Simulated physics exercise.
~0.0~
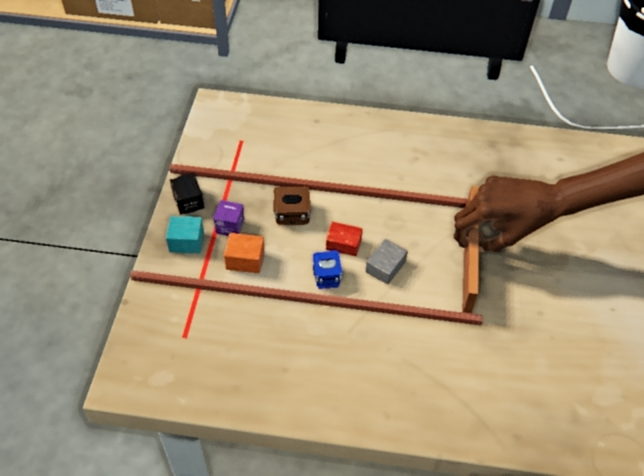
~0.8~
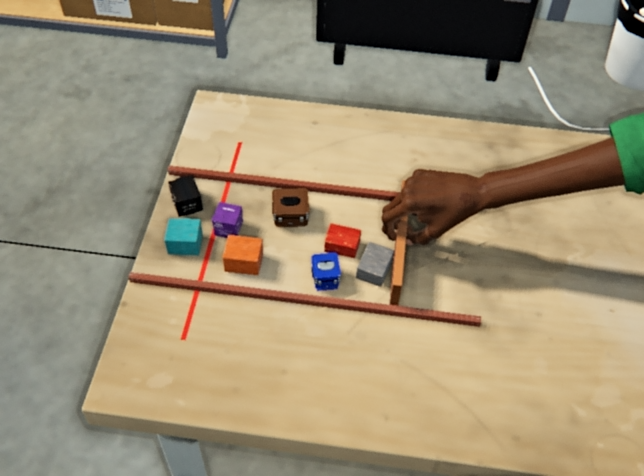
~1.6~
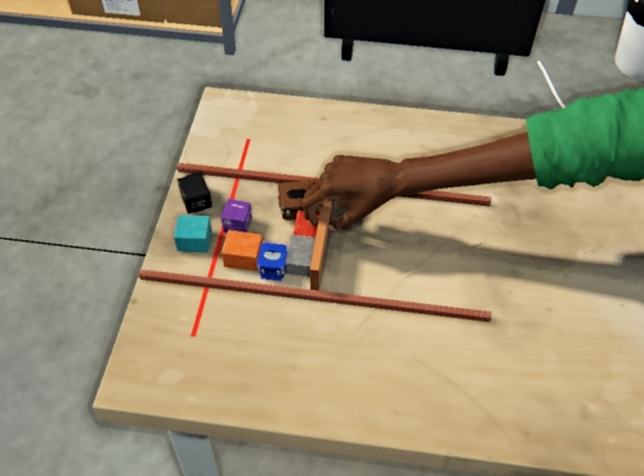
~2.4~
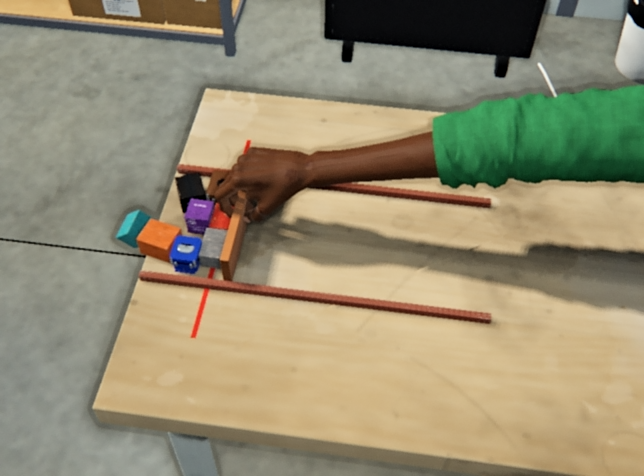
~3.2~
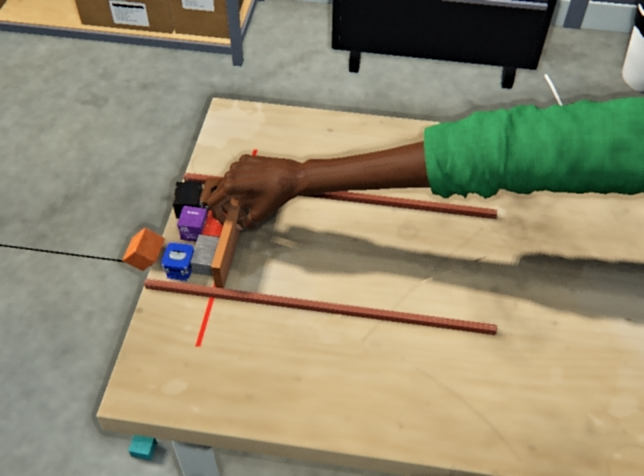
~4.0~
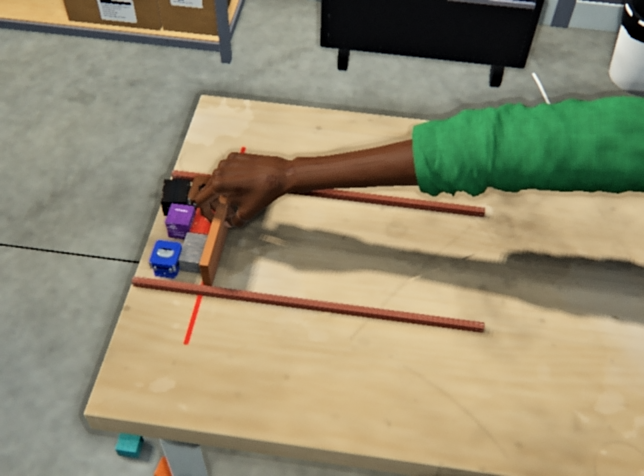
A light wooden table on a grey floor is seen from above through a slightly swaying camera. Between two reddish rails lie eight small things, with black, turquoise, purple and orange ones toward the left near a red tape line, and brown, red, blue and grey ones farther right. A hand holding an upright board at the right pushes it steadily left, gathering the grey, red and blue pieces, then the rest. The turquoise block tips over the left edge and drops, and the orange block follows. The board stops near the tape, the others bunched on the table.
